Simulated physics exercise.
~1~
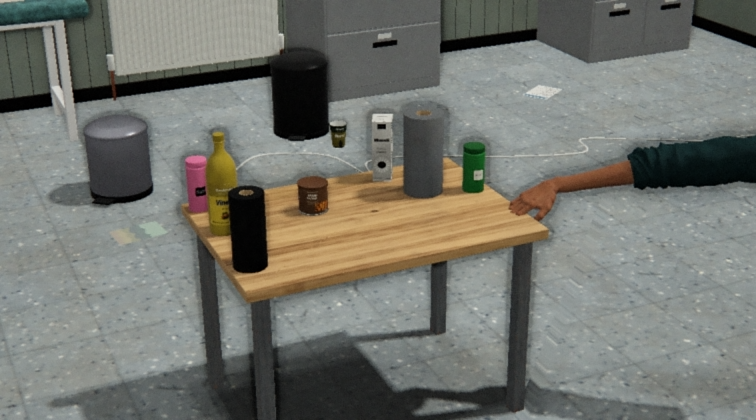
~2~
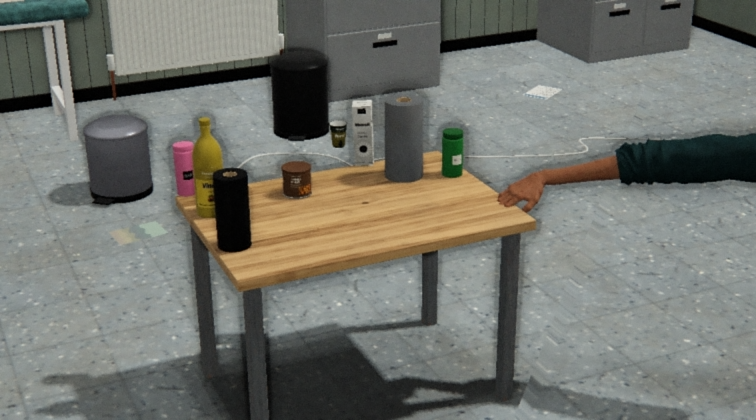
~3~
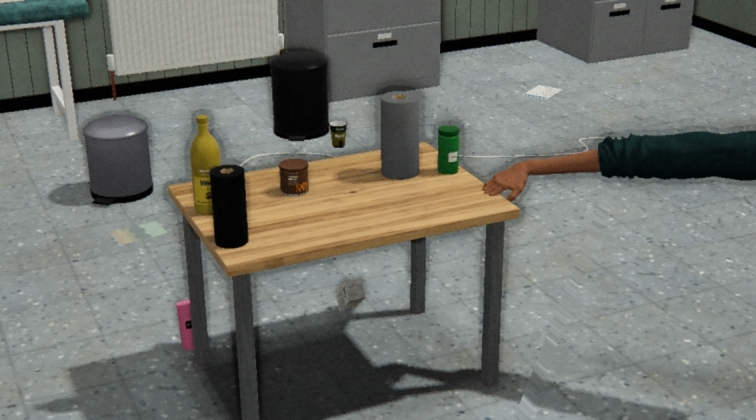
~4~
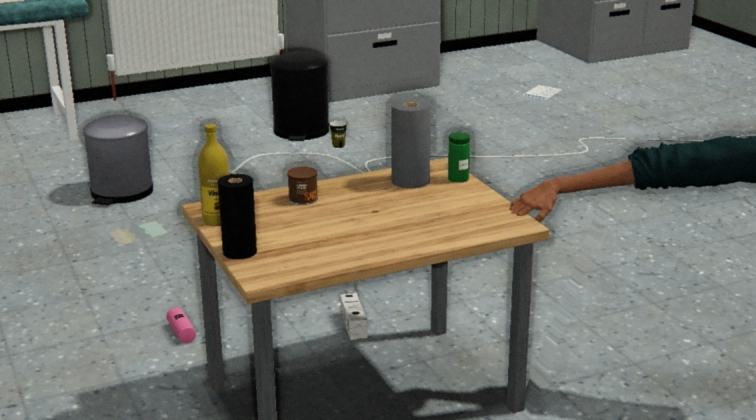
The clip opens on a light wooden table holding a yellow bottle, a pink jar, a brown tin, a white carton, a green jar, and grey and black rolls, with a hand at its right edge. The table shifts left and away, carrying everything along upright. Next, the pink jar and white carton drop off the far side and turn upside down near the floor. The table then comes back toward the right with the hand still at its edge. Finally, the jar and carton lie on their sides on the floor, while the other items remain standing, slightly displaced on the tabletop.
